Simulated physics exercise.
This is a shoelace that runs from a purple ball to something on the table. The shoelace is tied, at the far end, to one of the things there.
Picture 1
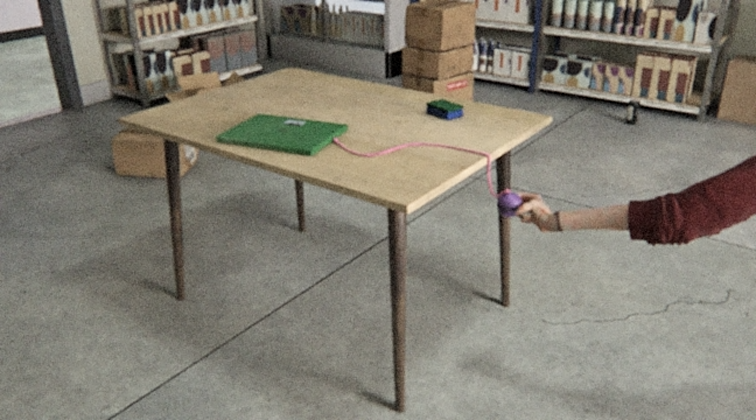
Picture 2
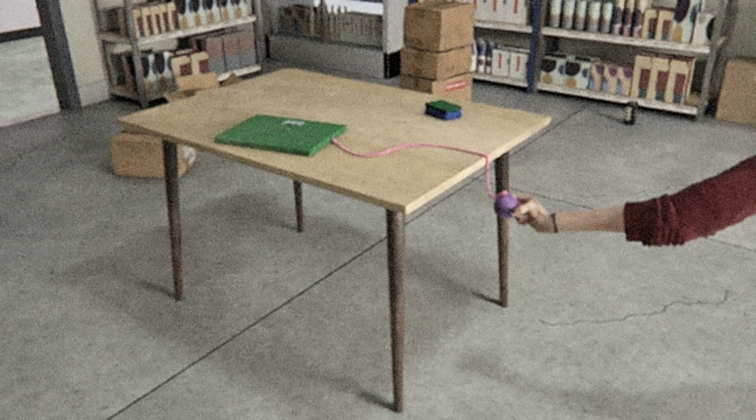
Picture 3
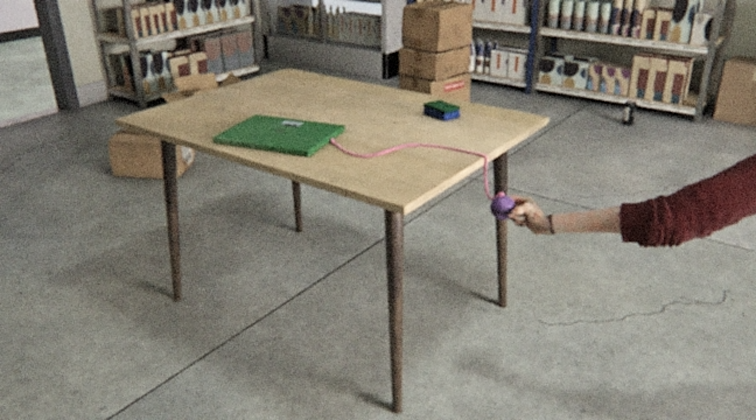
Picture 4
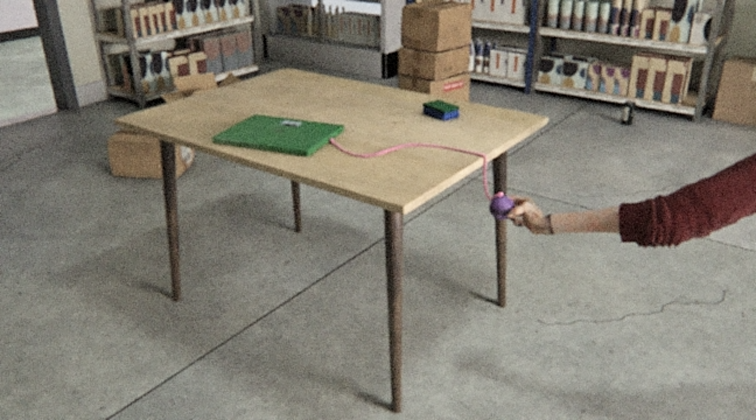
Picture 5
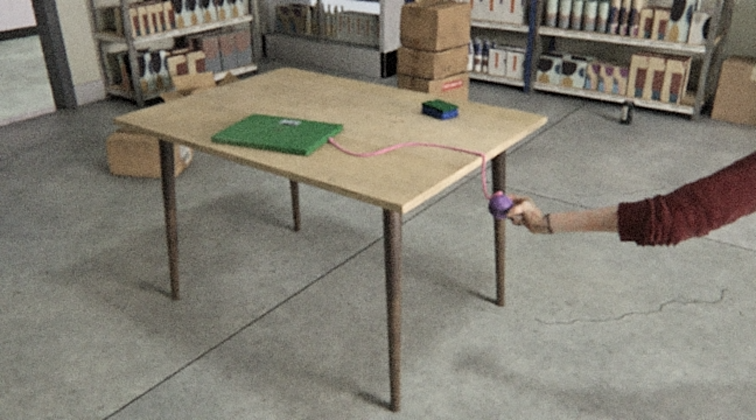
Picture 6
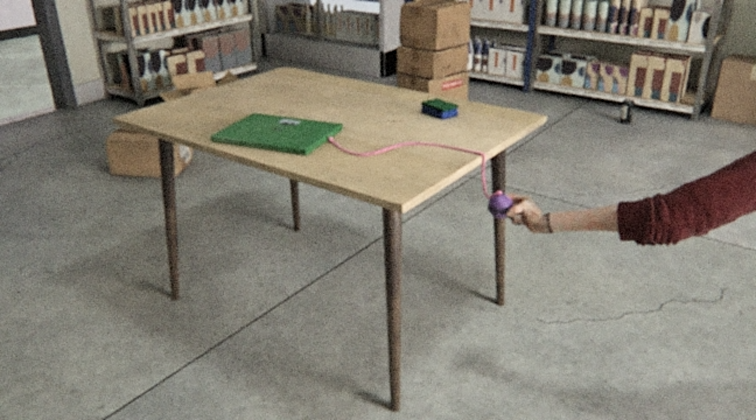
Hand holding a purple ball nearly still beside a wooden table, a pink shoelace running from it to a green laptop.
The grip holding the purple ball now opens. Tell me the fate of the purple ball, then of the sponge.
The purple ball stays suspended; the sponge stays put.
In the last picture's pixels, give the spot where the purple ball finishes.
Roughly at (427, 268).
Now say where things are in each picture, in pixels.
In the first picture, purple ball (510, 205); green laptop (283, 130); sponge (445, 104).
In the second picture, purple ball (506, 206).
In the third picture, purple ball (503, 208).
In the fourth picture, purple ball (502, 208); shoelace through (370, 156) (425, 145).
In the fifth picture, purple ball (501, 207); shoelace through (369, 155) (423, 145).
In the sixth picture, purple ball (500, 206); green laptop (278, 130); sponge (440, 103); shoelace tied to the laptop, with little slack.
Then, 0.96 s later than the last view, ball above the floor near (472, 286); laptop as before; sponge as before.
Then, 1.92 s later than the last view, ball above the floor near (450, 285); laptop as before; sponge as before.
Finally, ball above the floor near (426, 268); laptop as before; sponge as before. The purple ball ends up dangling and the sponge keeps its place.
